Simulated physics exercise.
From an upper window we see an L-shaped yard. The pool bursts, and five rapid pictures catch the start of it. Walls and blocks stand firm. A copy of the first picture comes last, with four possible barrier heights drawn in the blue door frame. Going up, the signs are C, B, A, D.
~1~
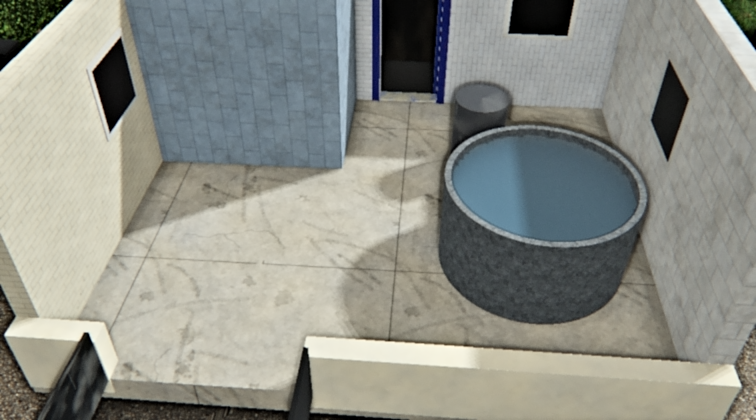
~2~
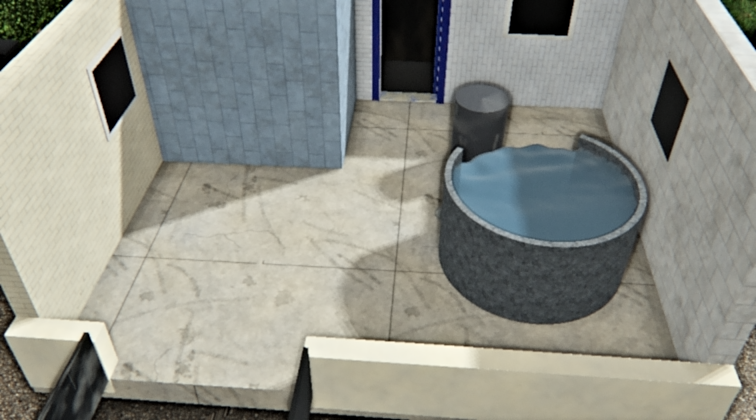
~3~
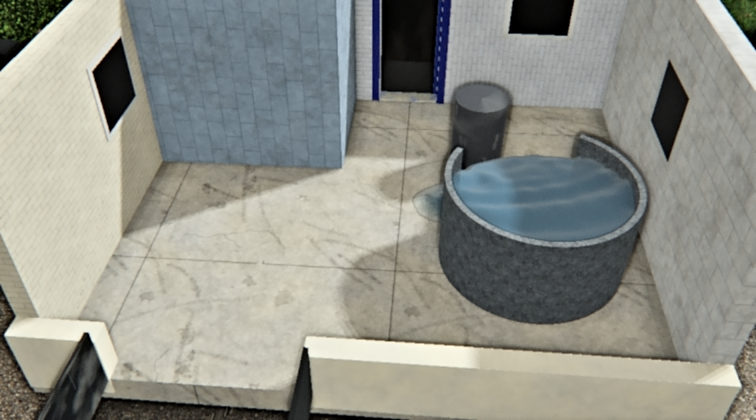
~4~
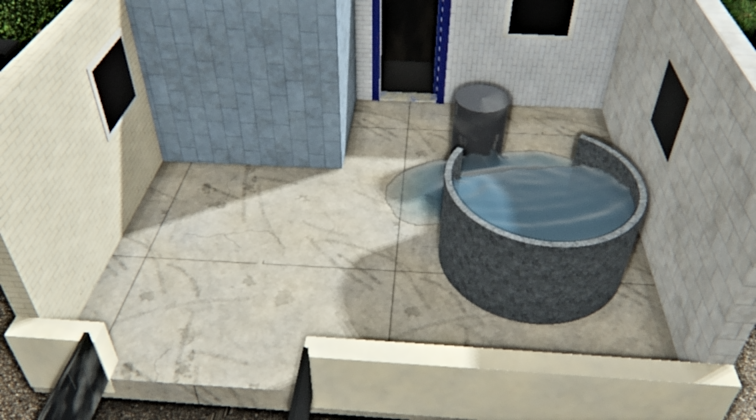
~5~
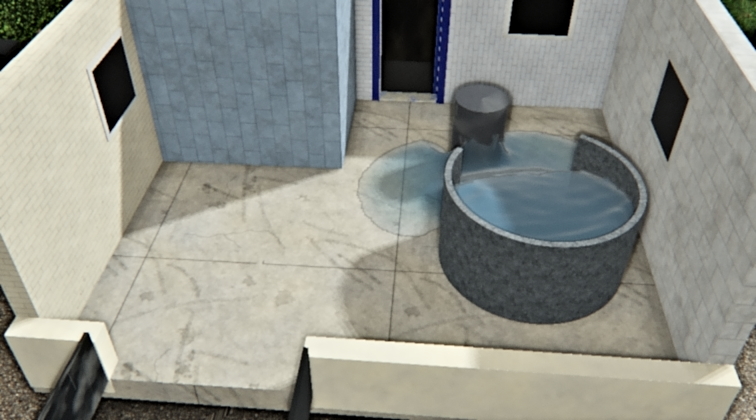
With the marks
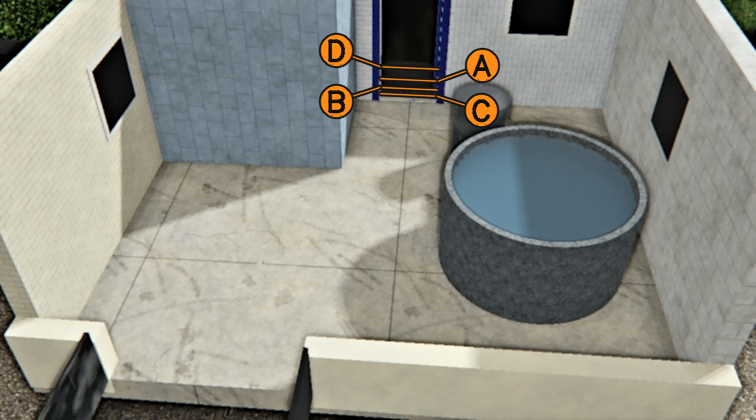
In a walled L-shaped yard, the back part of a round stone pool's wall opened up, and water poured out behind it, spreading leftward across the paved ground and around the grey barrel.
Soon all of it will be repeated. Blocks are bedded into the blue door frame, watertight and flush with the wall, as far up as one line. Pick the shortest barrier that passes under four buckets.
The limit is A.
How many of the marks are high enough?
Two of them.
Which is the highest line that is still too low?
That is line B.
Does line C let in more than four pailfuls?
Yes, that goes wrong.
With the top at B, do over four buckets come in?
Yes.
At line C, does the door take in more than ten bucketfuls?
Yes, clearly.
In orange, A at (409, 79); B at (408, 88); C at (408, 94); D at (409, 68); from the bottom up C, B, A, D.
For line A, a bucket or two gets in.
For line B, about 10 bucketfuls get in.
For line C, dozens of bucketfuls pour in.
For line D, nothing gets over.
